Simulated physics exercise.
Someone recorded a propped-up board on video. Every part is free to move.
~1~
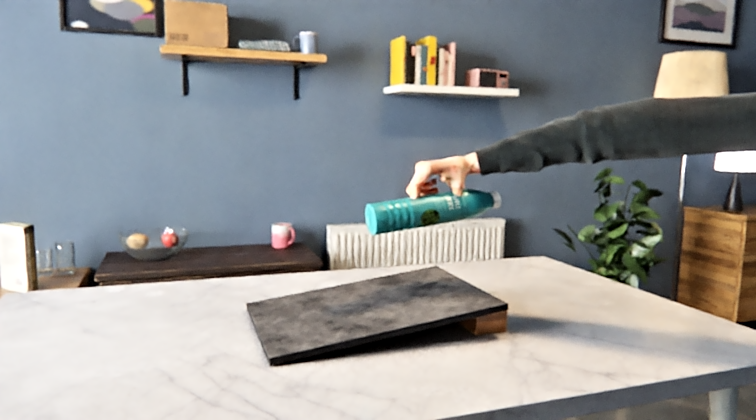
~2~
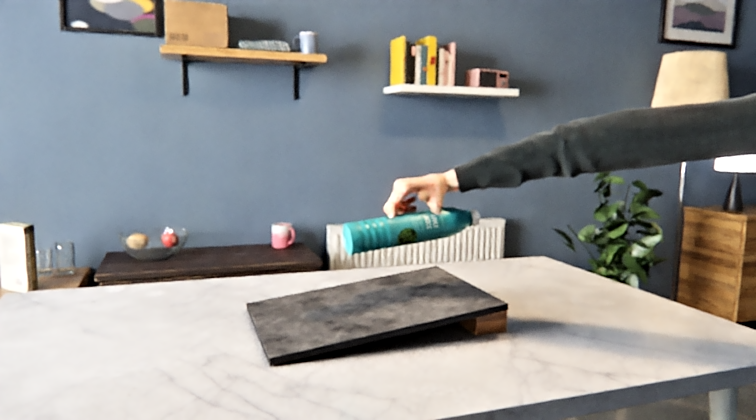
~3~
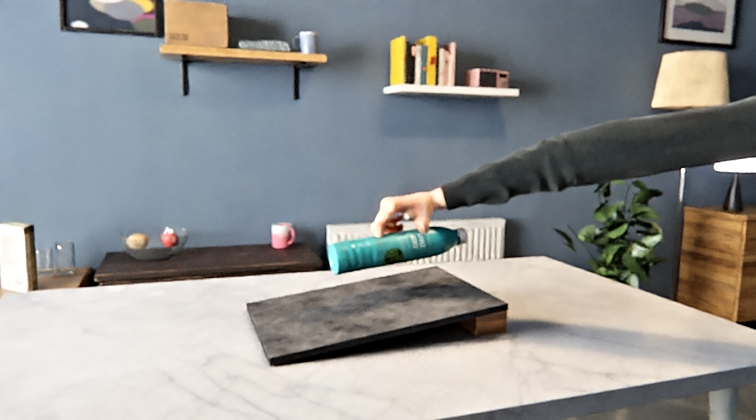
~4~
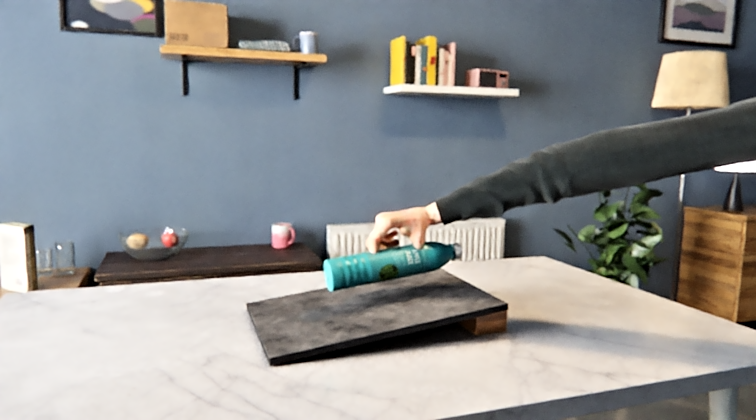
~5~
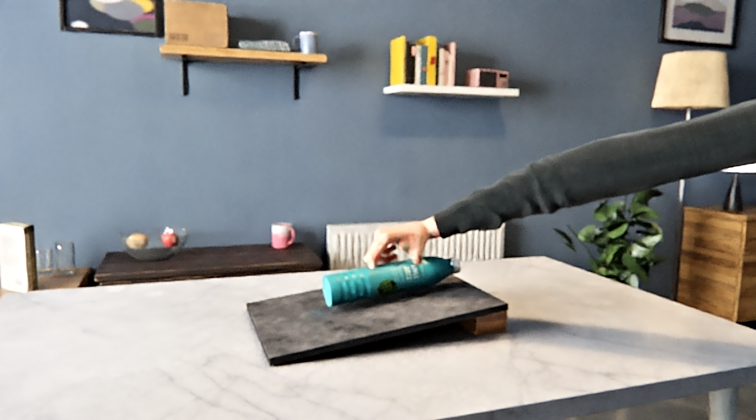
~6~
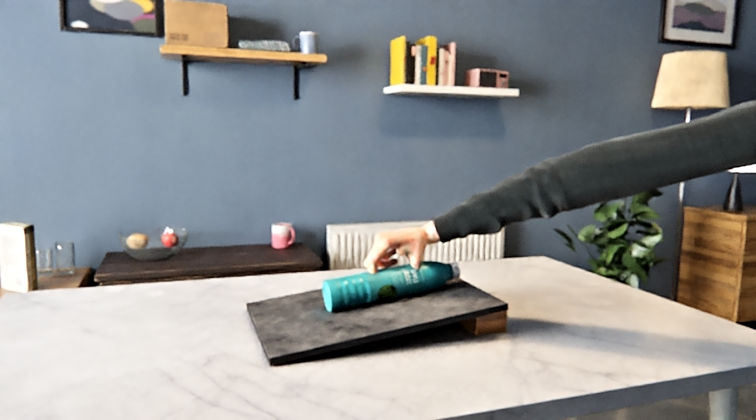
On a marble-topped table in a blue-walled room, a hand lowering a turquoise bottle sideways onto a dark propped-up board.
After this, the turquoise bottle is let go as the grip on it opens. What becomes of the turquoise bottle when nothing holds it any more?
My guess: It holds its position.
Then, 0.20 s on from there, no change.
Then, 0.40 s on from there, turquoise bottle resting near (394, 283).
In the end, it is unmoved. At the end, from the last picture's camera, turquoise bottle near (394, 283). The turquoise bottle keeps its place.
